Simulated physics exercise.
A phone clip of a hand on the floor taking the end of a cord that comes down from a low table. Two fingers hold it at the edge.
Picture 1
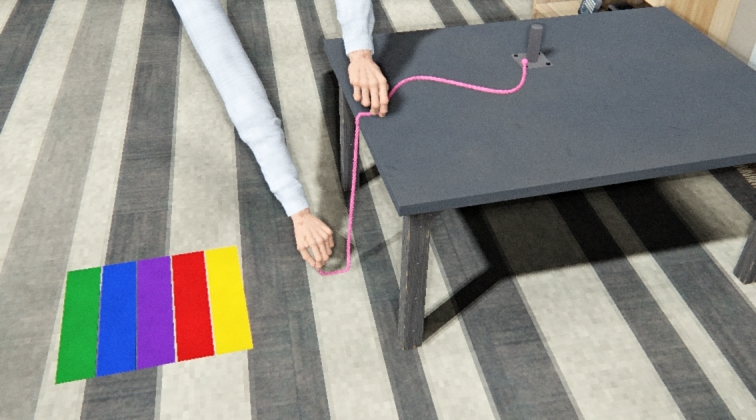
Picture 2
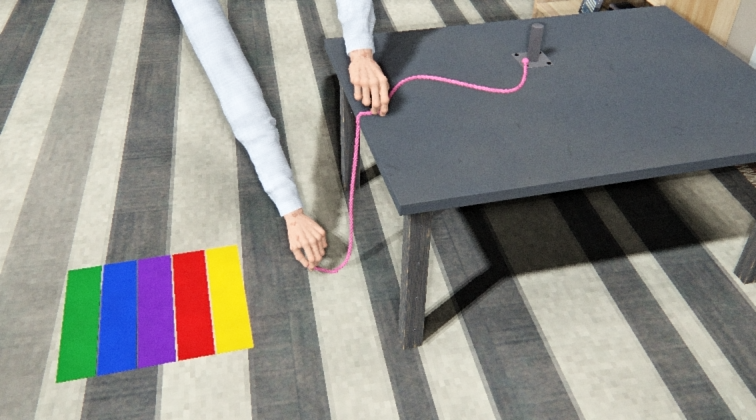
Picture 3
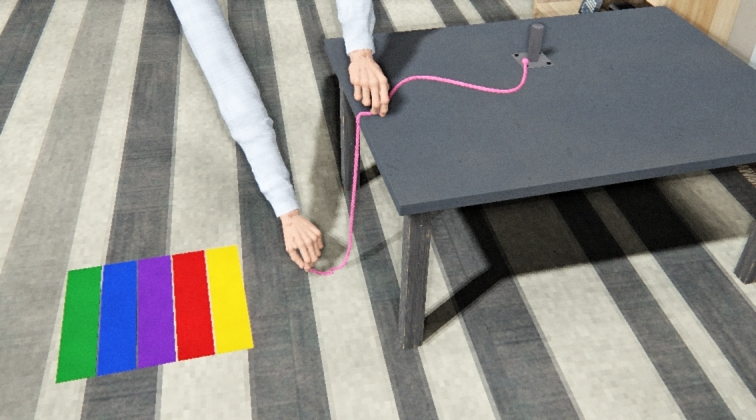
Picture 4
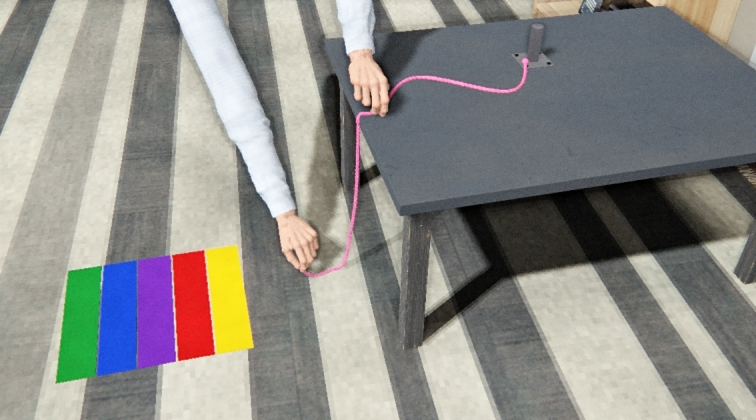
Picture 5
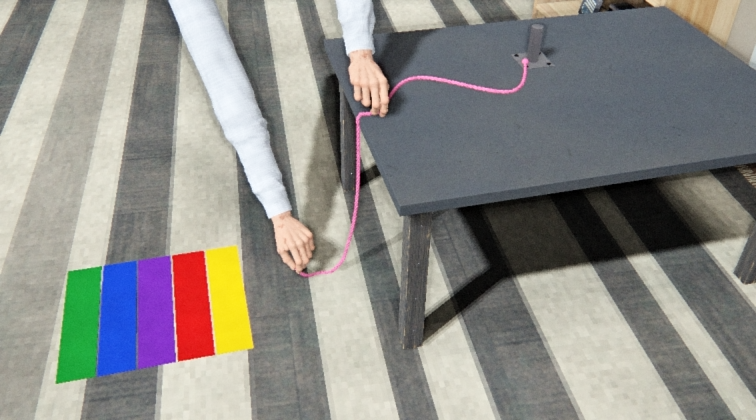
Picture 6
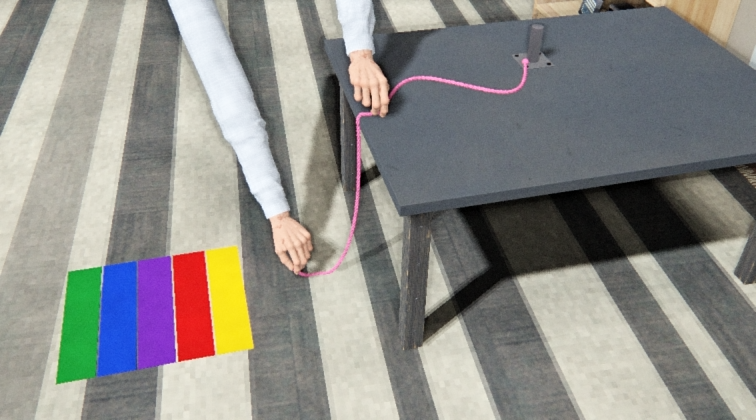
The clip shows a pink cord running from a post on a dark table over its edge, one hand resting on it there, while another hand near the floor draws the cord's end slightly left, near five coloured stripes.
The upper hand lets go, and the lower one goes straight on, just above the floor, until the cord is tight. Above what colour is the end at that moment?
It halts on the blue strip.
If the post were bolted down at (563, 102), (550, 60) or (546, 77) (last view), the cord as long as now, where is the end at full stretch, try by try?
The places are (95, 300), (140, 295) and (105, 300).
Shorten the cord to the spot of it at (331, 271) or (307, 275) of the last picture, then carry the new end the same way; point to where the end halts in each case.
The places are (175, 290) and (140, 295).
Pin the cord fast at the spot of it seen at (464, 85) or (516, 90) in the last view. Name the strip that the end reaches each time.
It would be purple; purple.
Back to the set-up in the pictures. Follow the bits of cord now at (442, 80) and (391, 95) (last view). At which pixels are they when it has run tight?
At (408, 92), then (344, 118).
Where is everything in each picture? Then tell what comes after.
The first frame shows end (316, 266); yellow (232, 331); red (194, 337); purple (156, 344); blue (117, 351); green (77, 358).
The second frame shows end (309, 266); cord through (525, 77) (465, 85) (398, 86) (359, 120) (352, 190) (350, 248).
The third frame shows end (305, 267).
The fourth frame shows end (301, 268); cord through (525, 77) (465, 85) (398, 86) (359, 120) (356, 190) (348, 249).
The fifth frame shows end (297, 269).
The sixth frame shows end (295, 269); cord through (525, 78) (465, 85) (398, 87) (359, 120) (358, 191) (346, 250).
A little later, end near (177, 289); over red.
Next, end near (136, 295); over purple.
When it is tight, end near (112, 299); over blue. Over blue.
